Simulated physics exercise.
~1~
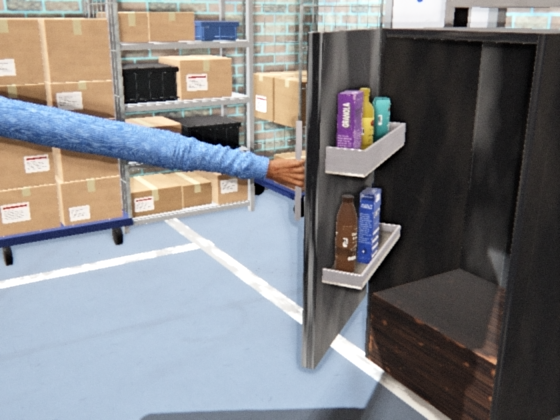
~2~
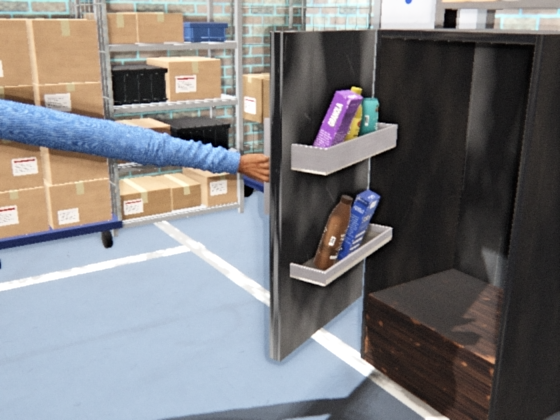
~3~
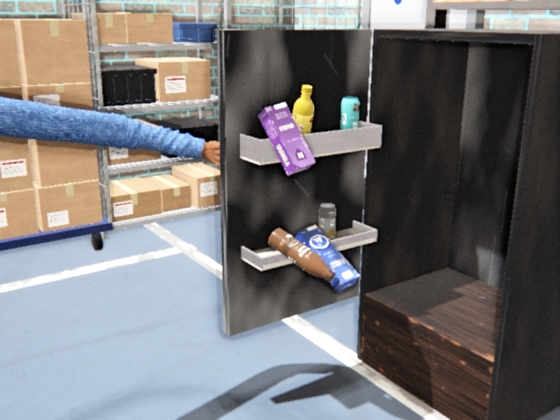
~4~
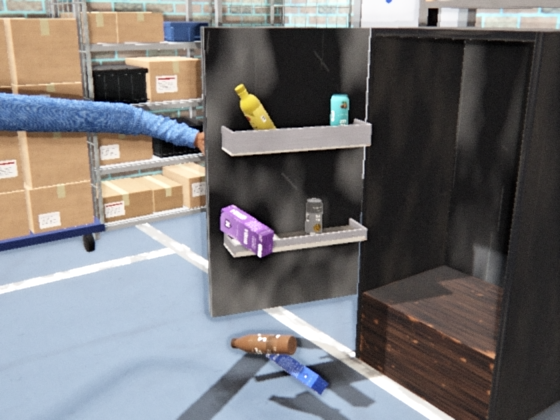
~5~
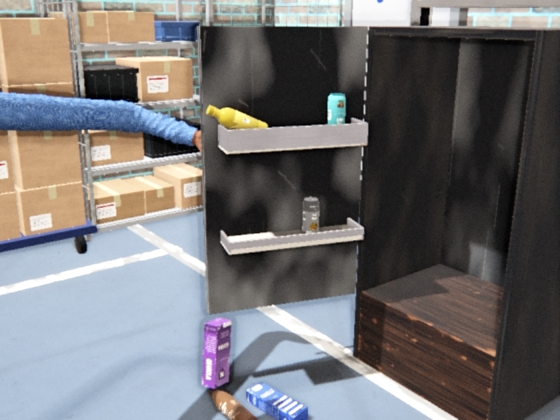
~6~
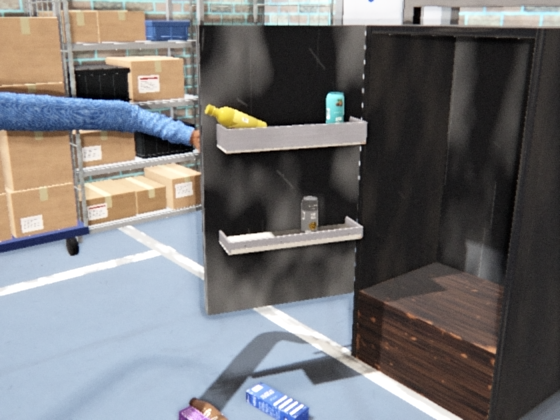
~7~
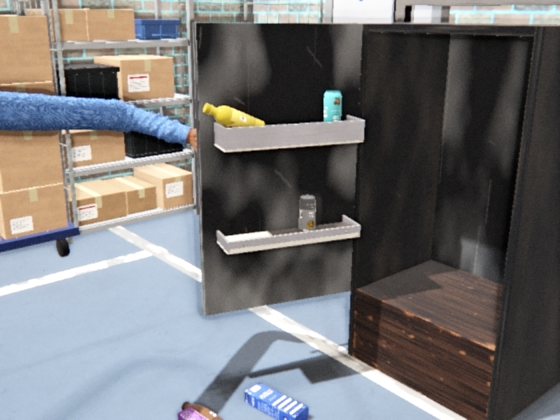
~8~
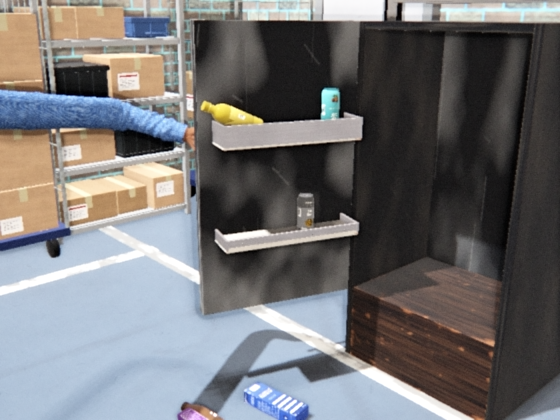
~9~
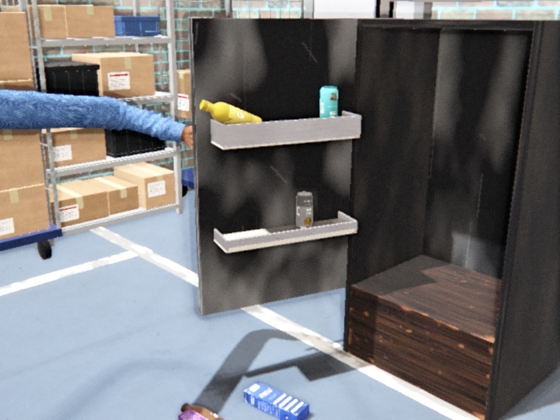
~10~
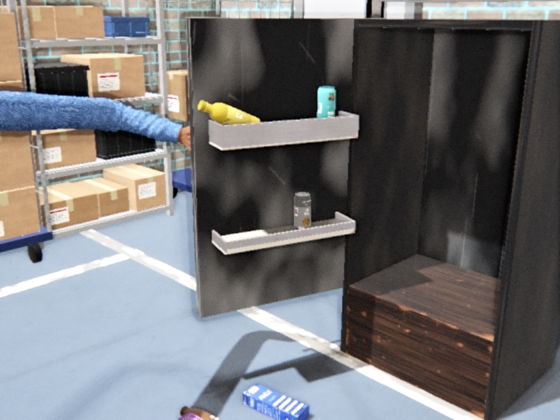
At the start, an arm in a fuzzy blue sleeve holds the edge of a dark locker door, whose two inner racks carry cartons, bottles and a turquoise can. The hand swings the door wider to the left, and the items tilt. The purple carton tumbles from the upper rack while the brown bottle and blue carton topple over the lower rail. The bottle and blue carton drop to the floor, and the purple carton follows. As the door stops, the yellow bottle tips onto its side, staying in the upper rack with the turquoise can, while the grey can stands below.
